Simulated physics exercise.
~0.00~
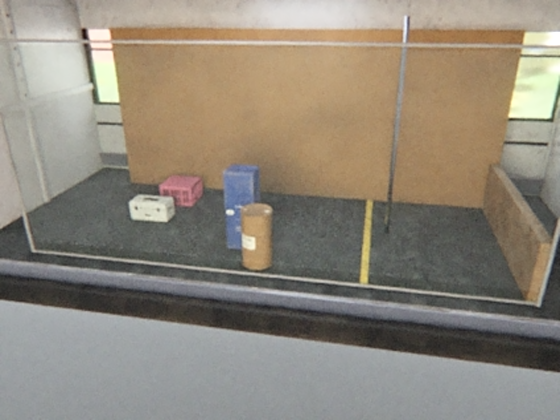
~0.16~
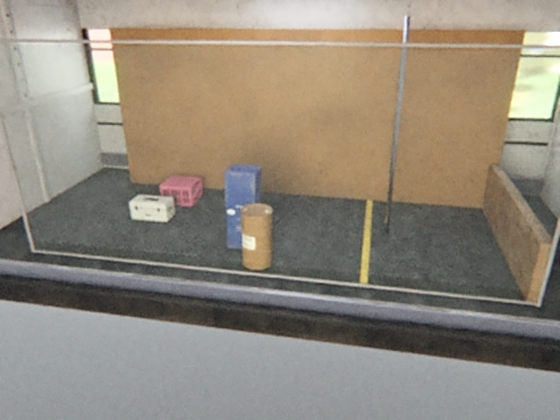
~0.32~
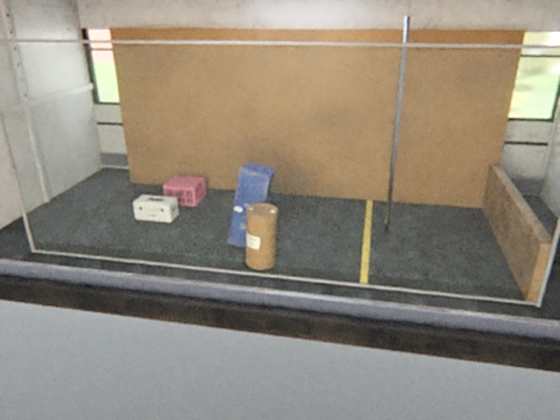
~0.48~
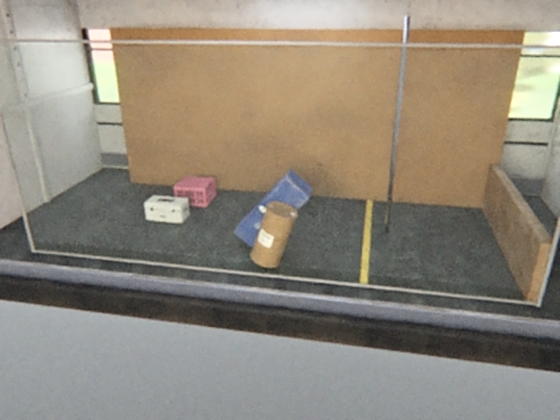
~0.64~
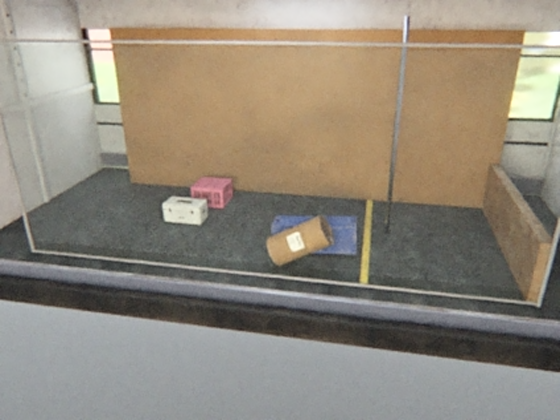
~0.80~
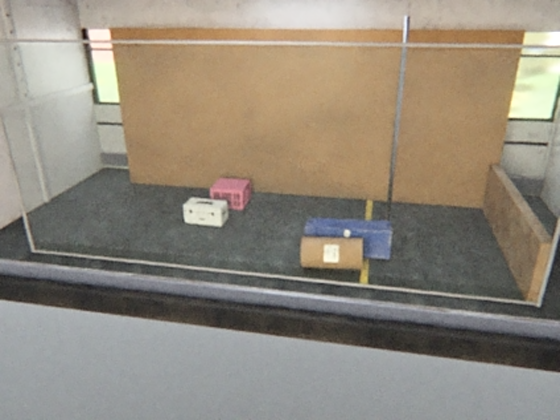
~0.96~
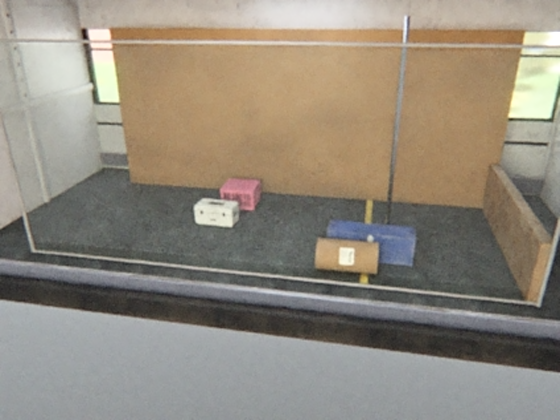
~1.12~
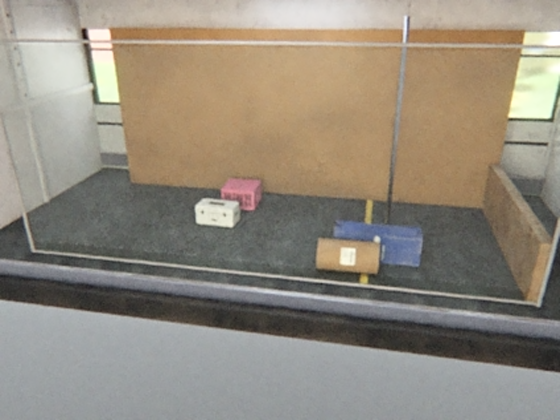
We see a blue tall box and a brown drum tip over to the right and slide along the floor while a white toolbox and pink crate slide right upright; the box ends past the yellow line, and the drum, toolbox and crate stop short of it.
